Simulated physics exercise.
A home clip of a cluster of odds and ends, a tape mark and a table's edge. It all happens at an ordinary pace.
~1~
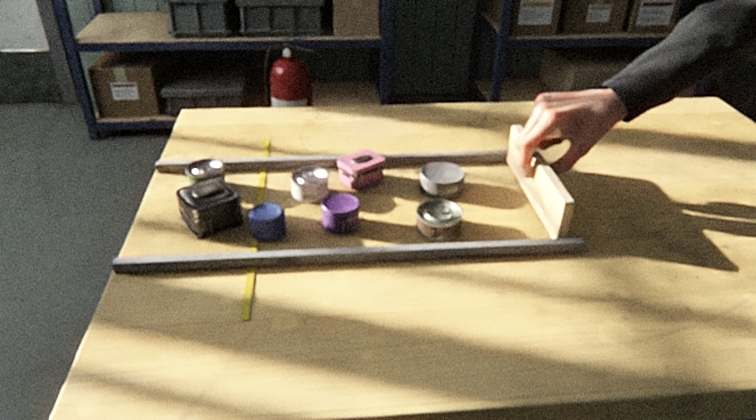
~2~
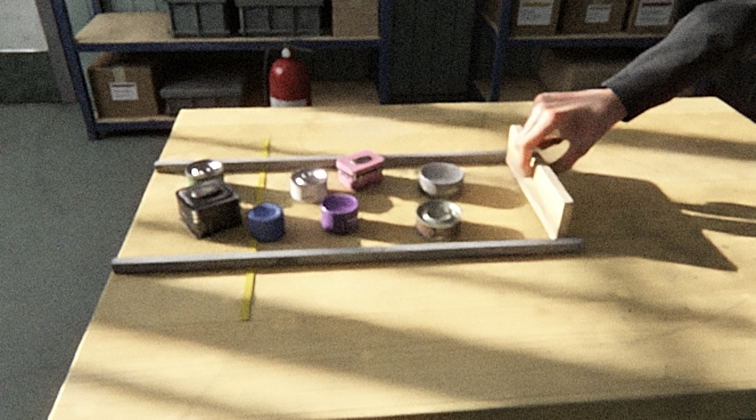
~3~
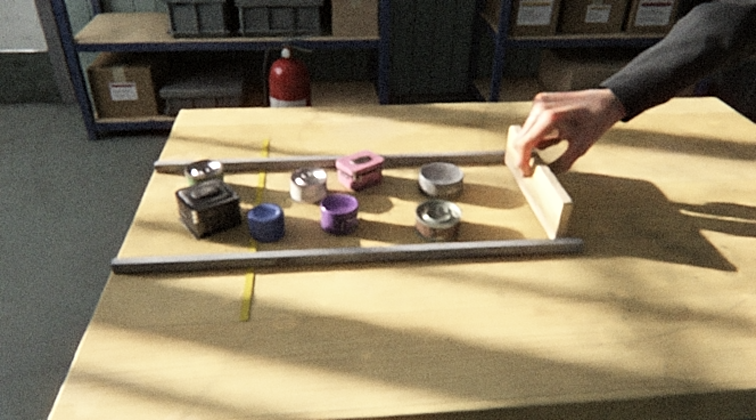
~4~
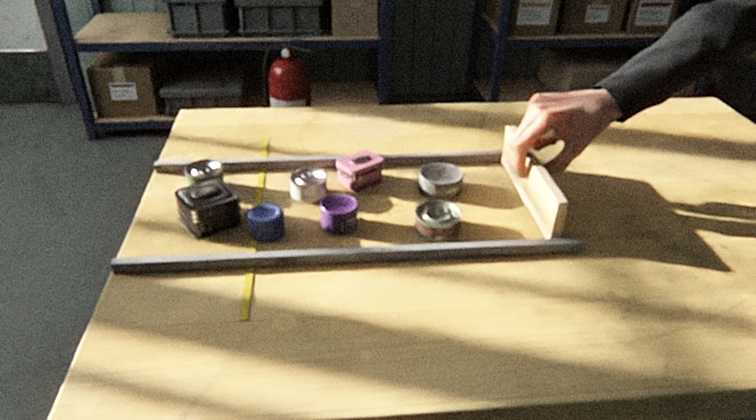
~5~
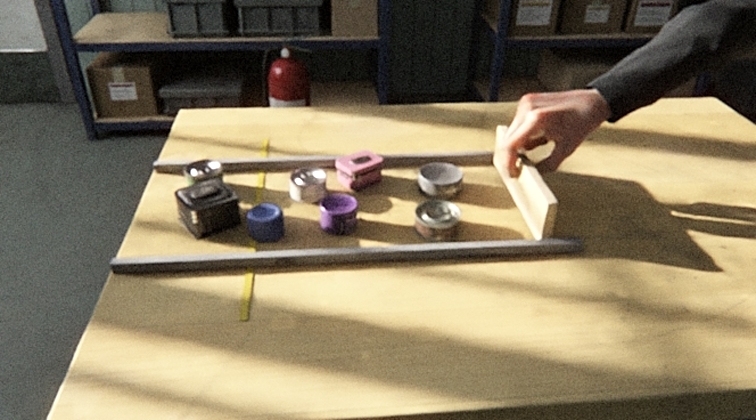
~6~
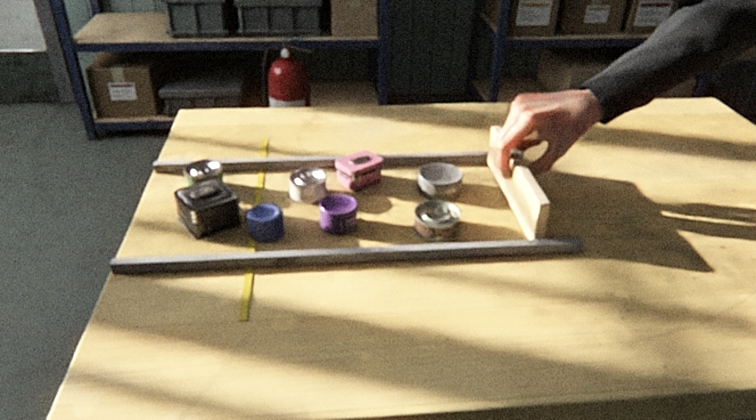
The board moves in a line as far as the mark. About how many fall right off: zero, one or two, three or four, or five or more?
In the end the number that fall off is zero.
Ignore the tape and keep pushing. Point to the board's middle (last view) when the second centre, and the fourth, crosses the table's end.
About (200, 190), then (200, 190).
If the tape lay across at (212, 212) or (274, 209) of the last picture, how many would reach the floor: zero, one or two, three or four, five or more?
For each place: Just one or two; none at all.
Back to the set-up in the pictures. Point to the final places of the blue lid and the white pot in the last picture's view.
The blue lid at (183, 239), the white pot at (199, 181).
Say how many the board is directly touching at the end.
The number is 4.
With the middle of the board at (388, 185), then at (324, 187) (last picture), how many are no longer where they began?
By then 4, and 6.
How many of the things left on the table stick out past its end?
The number is 0.
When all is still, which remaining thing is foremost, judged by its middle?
It is the green pot.
Soon after, none off yet; green pot at rest near (205, 178); black case at rest near (207, 207); blue lid at rest near (266, 223).
In the end, the number that fall off is zero.
